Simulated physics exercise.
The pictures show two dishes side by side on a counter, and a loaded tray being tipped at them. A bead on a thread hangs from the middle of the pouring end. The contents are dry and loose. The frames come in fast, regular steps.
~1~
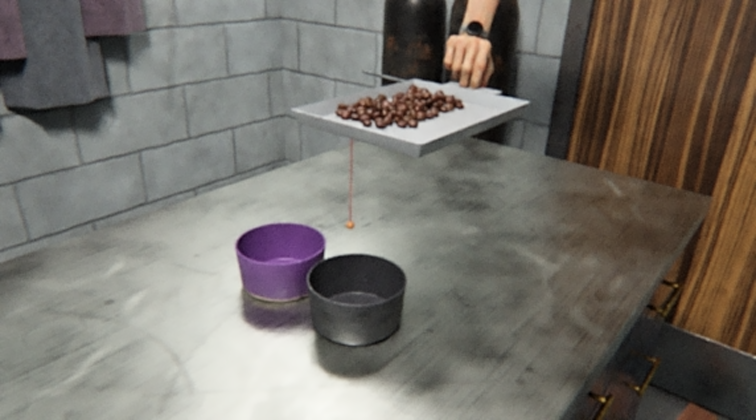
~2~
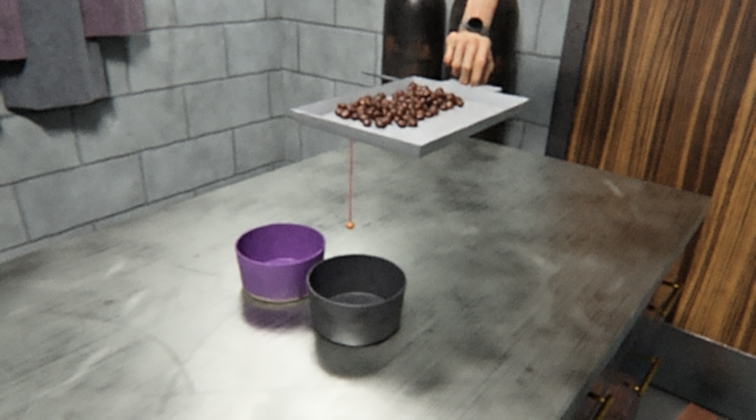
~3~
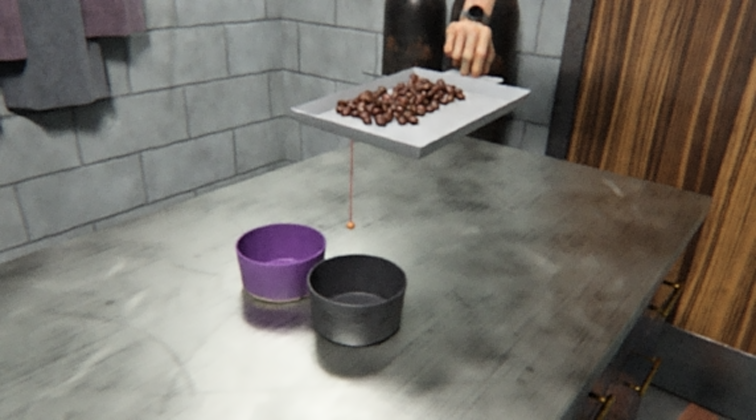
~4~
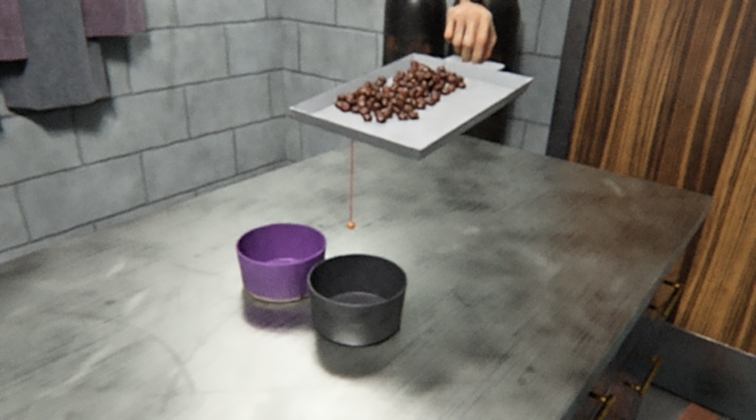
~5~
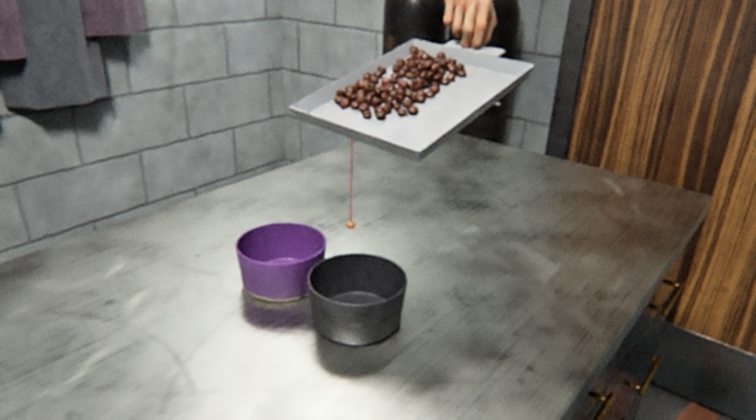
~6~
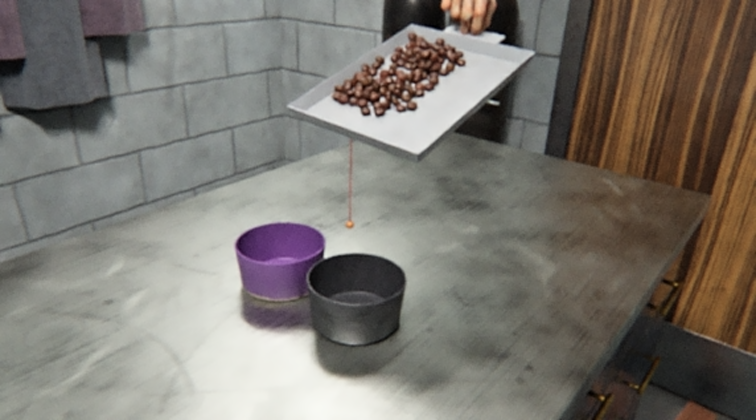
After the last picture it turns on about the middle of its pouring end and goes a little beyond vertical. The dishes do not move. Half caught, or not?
They take more than half between them.
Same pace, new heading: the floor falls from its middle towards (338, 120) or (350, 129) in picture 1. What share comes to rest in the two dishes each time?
Roughly 10 per cent, and 60 per cent.
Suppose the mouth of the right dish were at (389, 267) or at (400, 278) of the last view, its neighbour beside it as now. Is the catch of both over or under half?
At the first place most of it, at the second most of it.
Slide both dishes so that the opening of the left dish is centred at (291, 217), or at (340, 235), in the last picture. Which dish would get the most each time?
The first try: The dish on the right. The second: The right dish.
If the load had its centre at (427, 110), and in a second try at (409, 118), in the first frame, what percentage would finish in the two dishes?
In turn 70 and 70 in a hundred.
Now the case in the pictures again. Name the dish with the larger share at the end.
Fuller: The right dish.
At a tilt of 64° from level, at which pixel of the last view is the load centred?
Around (368, 143).
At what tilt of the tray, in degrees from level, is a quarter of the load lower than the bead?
At some 75 degrees.
Soon, tray tipped steeply; about two thirds on the tray; a stray few in the right dish; a stray few outside both; about a quarter in the air.
A while on, tray tipped past a quarter turn; a stray few on the tray; about half in the right dish; a small part in the left dish; a small part outside both; a small part in the air.
Towards the end, tray tipped past a quarter turn; about two thirds in the right dish; a small part in the left dish; about a quarter outside both.
Finally, tray tipped past a quarter turn; about two thirds in the right dish; a small part in the left dish; about a quarter outside both.
